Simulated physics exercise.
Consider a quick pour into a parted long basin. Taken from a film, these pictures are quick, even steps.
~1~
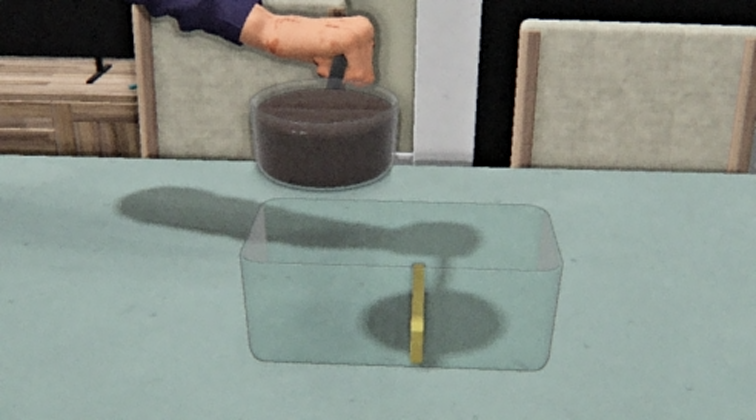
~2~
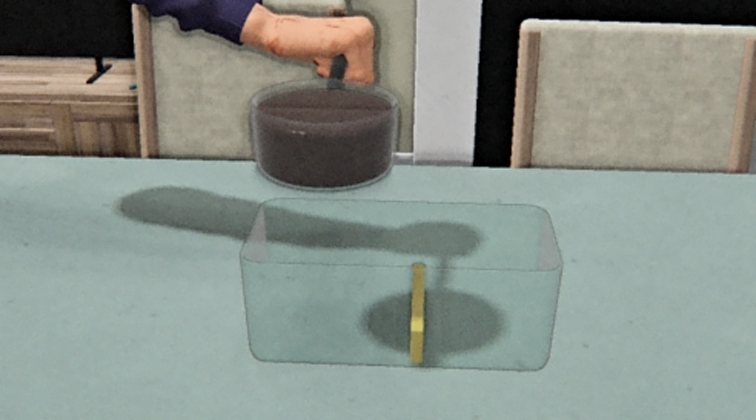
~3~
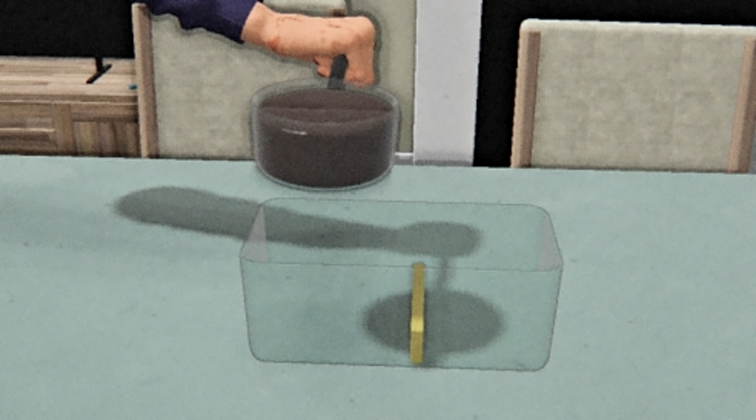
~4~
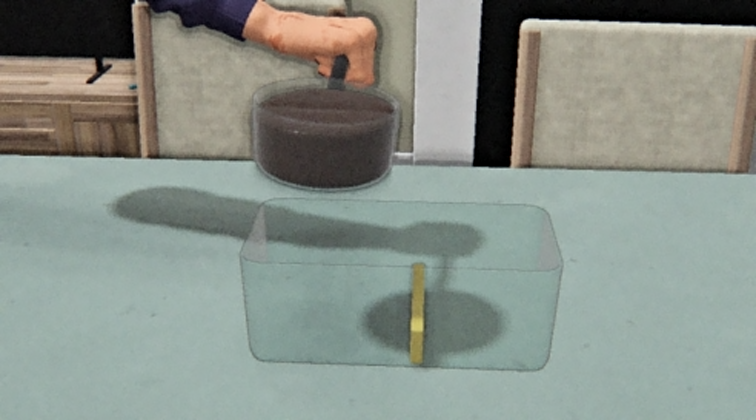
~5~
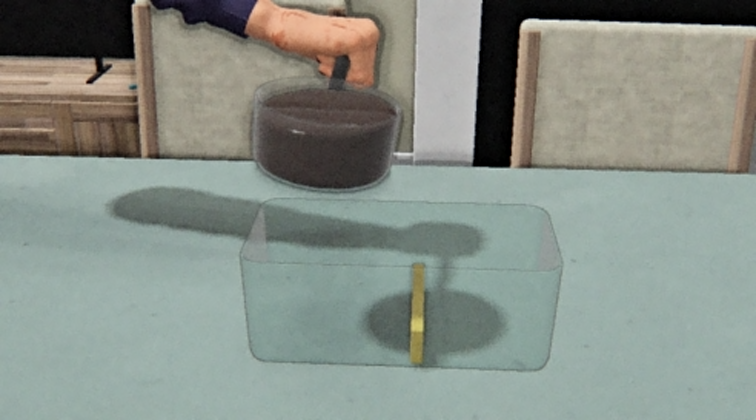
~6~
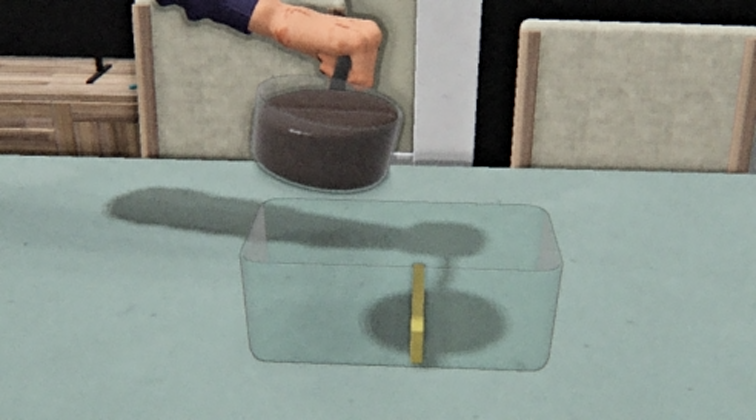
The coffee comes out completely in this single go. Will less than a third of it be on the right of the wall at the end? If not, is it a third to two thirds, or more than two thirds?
Higher than two thirds.
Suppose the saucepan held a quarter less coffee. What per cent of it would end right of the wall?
Roughly 75 %.
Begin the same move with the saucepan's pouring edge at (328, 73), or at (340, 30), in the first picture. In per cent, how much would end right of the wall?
The first start gives some 30 %, the second some 55 %.
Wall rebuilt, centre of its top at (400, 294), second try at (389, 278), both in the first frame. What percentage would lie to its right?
Respectively 90 and 95 per cent, approximately.
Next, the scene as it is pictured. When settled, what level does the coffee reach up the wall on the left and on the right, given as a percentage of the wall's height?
The left reads 20 in a hundred and the right 90 in a hundred.
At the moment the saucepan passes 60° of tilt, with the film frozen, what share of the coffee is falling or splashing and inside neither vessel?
25 %.
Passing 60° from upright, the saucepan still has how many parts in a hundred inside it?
Roughly 60 percent remains at that point.
A moment on, the saucepan is tipped part way and 58 per cent is still to pour, 1 is left of the wall and 14 right of it.
Next, the saucepan is tipped on its side and 13 per cent is still to pour, 8 is left of the wall and 72 right of it.
Then the saucepan is tipped on its side and 2 per cent is still to pour, 19 is left of the wall and 78 right of it.
Later the saucepan is tipped on its side and 0 per cent is still to pour, 24 is left of the wall and 76 right of it.
At rest 24 per cent lies left of the wall, 76 right of it and 0 outside.
